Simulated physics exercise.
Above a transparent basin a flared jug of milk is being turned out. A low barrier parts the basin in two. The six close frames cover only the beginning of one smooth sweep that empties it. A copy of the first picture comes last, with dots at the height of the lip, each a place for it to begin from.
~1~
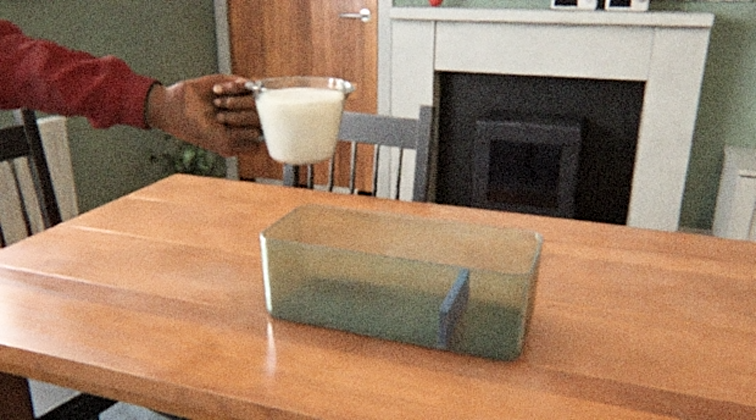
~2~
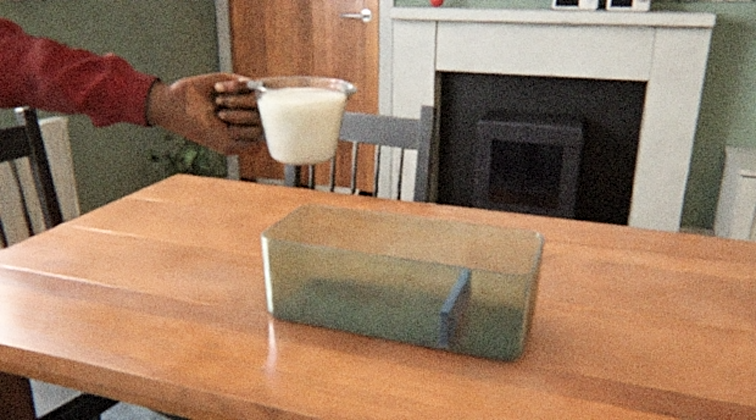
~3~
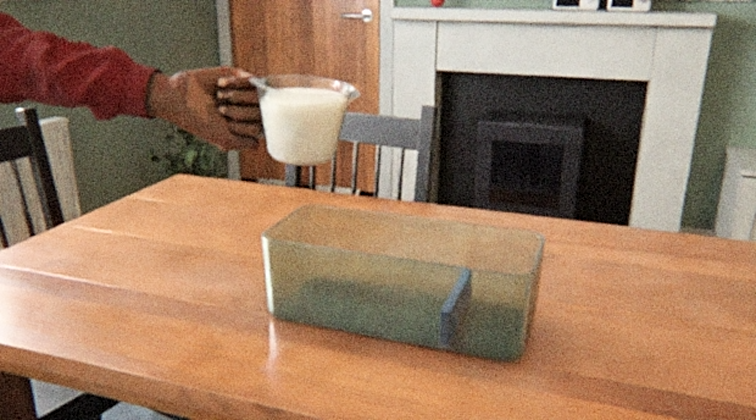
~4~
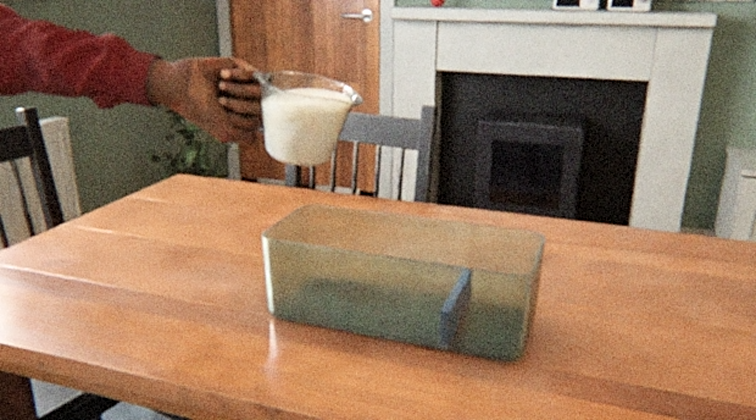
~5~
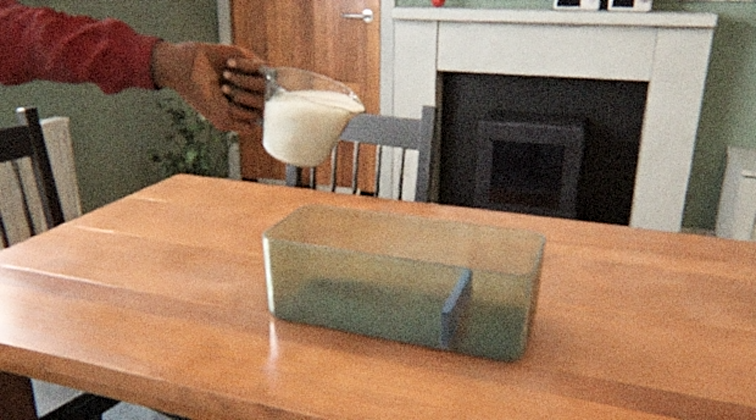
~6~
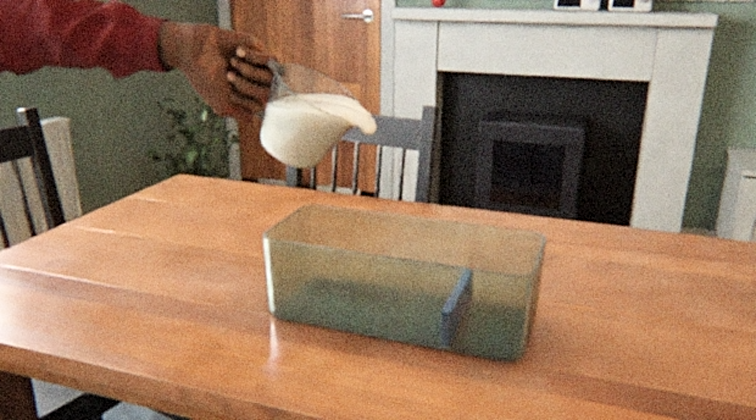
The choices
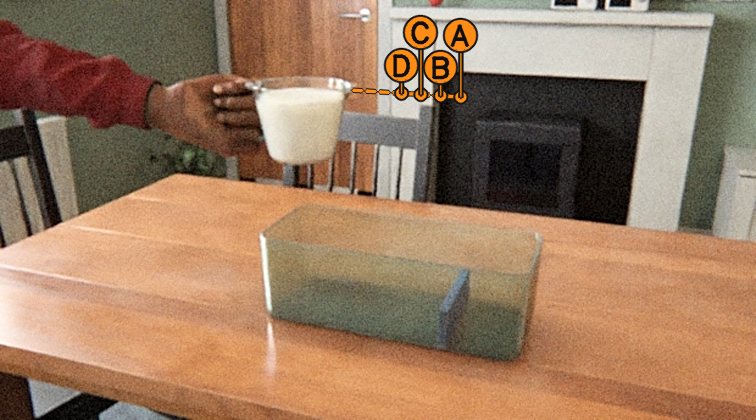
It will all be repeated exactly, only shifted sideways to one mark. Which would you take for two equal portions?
I would pick spot C.
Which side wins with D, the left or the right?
More ends on the left.
In orange, A at (460, 97); B at (440, 95); C at (420, 94); D at (401, 93).
Choosing A, about 26 % ends left of the wall and 71 % right of it; 3 % is lost outside.
Choosing B, about 27 % ends left of the wall and 71 % right of it.
Choosing C, about 50 % ends left of the wall and 49 % right of it.
Choosing D, about 80 % ends left of the wall and 18 % right of it.
